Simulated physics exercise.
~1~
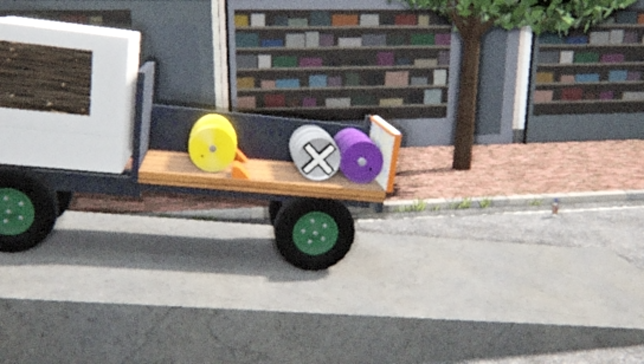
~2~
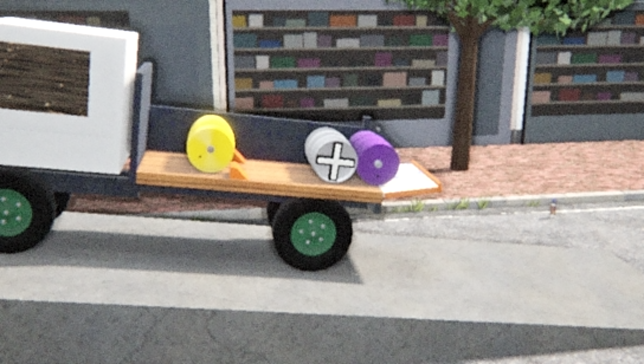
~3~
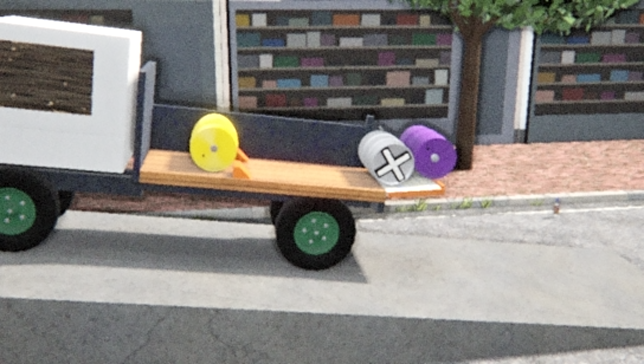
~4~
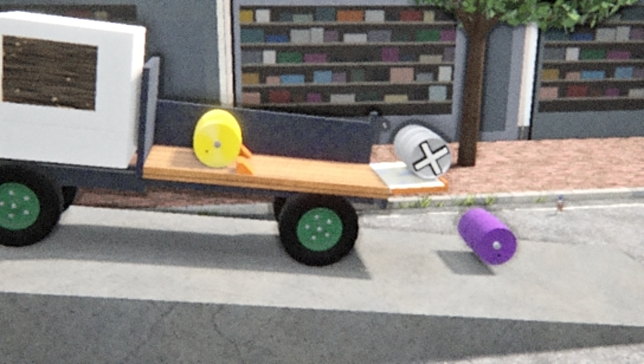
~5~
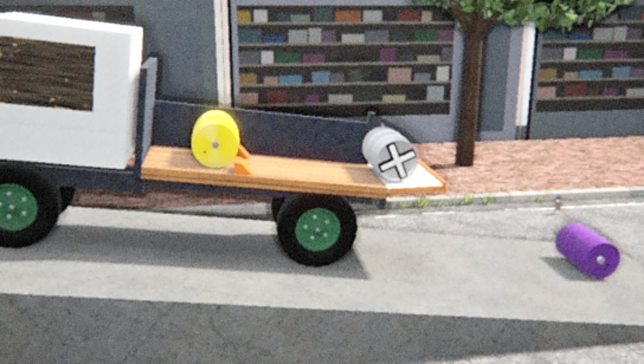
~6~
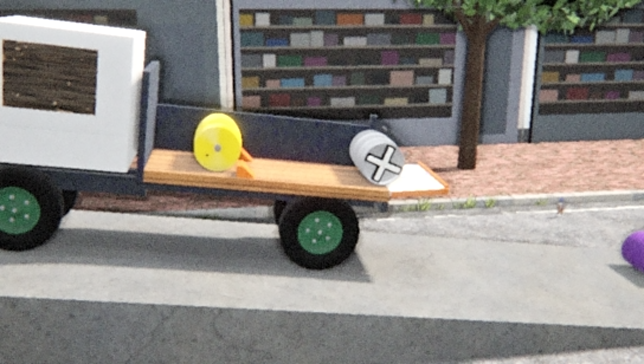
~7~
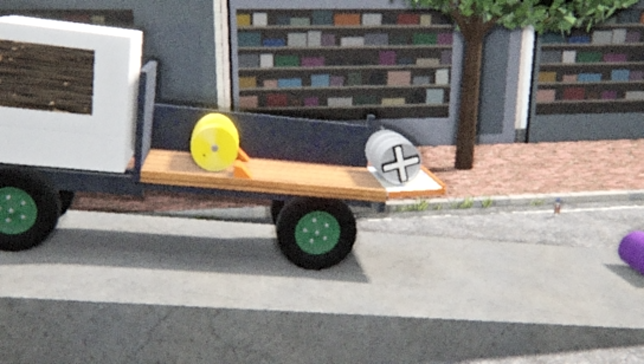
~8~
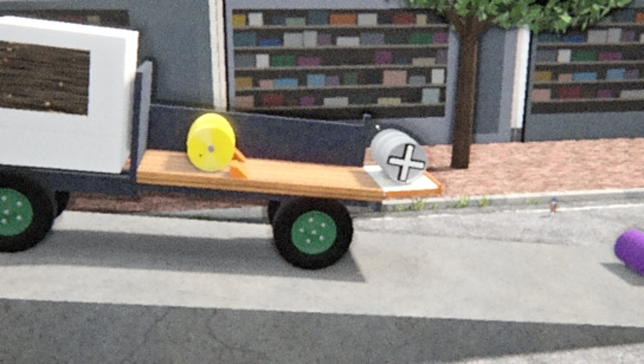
On a sloping street, a truck's tailgate dropped open and a purple keg and a gray one marked with a white cross rolled right; the purple one fell onto the road and rolled away, while the gray one rocked on the lowered gate and the yellow stayed put.
